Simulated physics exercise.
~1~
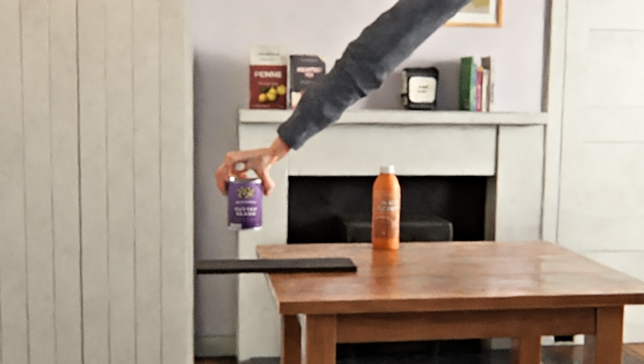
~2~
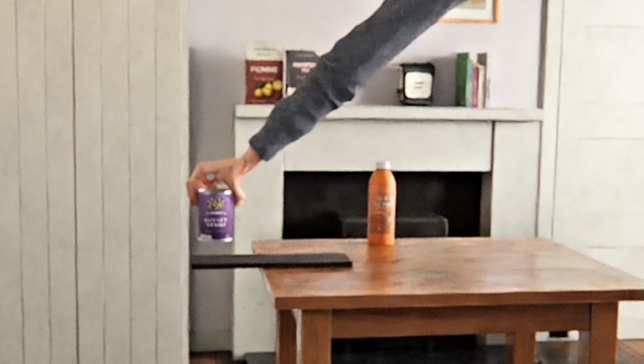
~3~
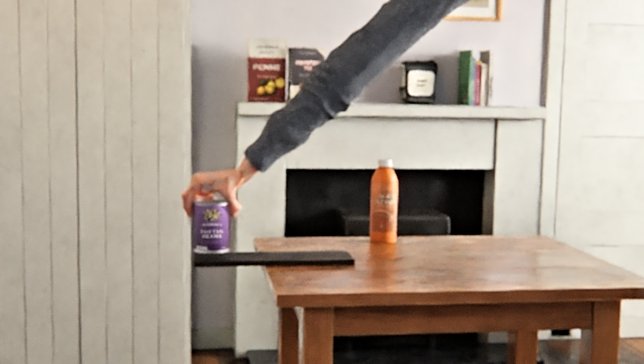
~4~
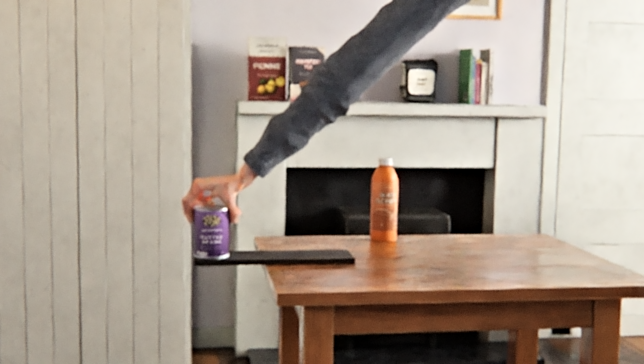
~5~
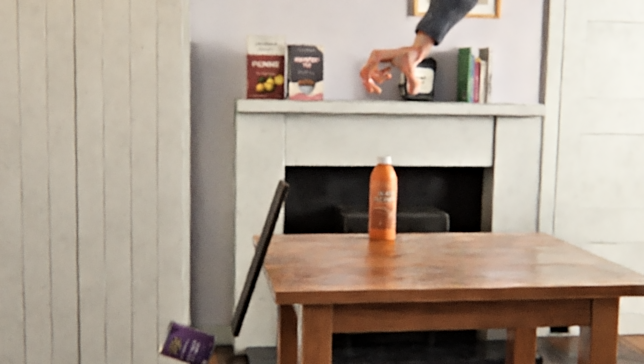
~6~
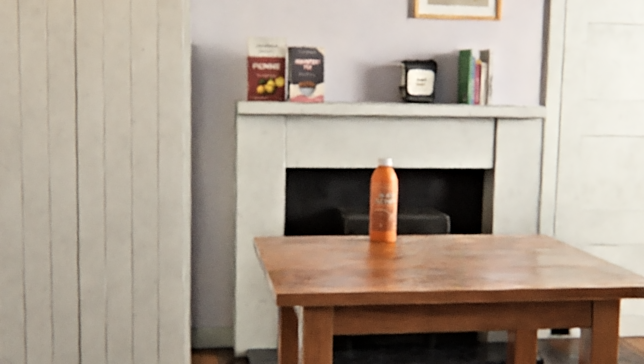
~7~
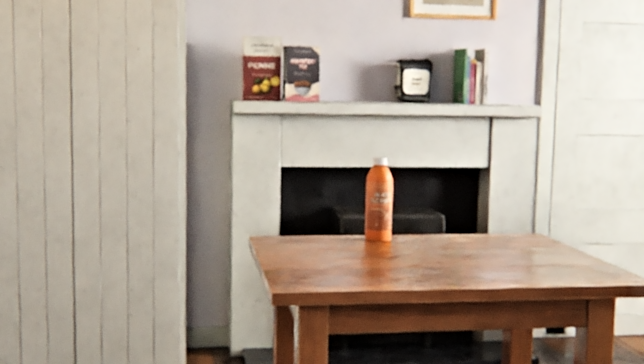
A hand lowered a purple tin onto the overhanging left end of a black plank on a wooden table, then let go and drew back. The plank tipped off the edge and fell with the tin, leaving the orange bottle standing on the table.
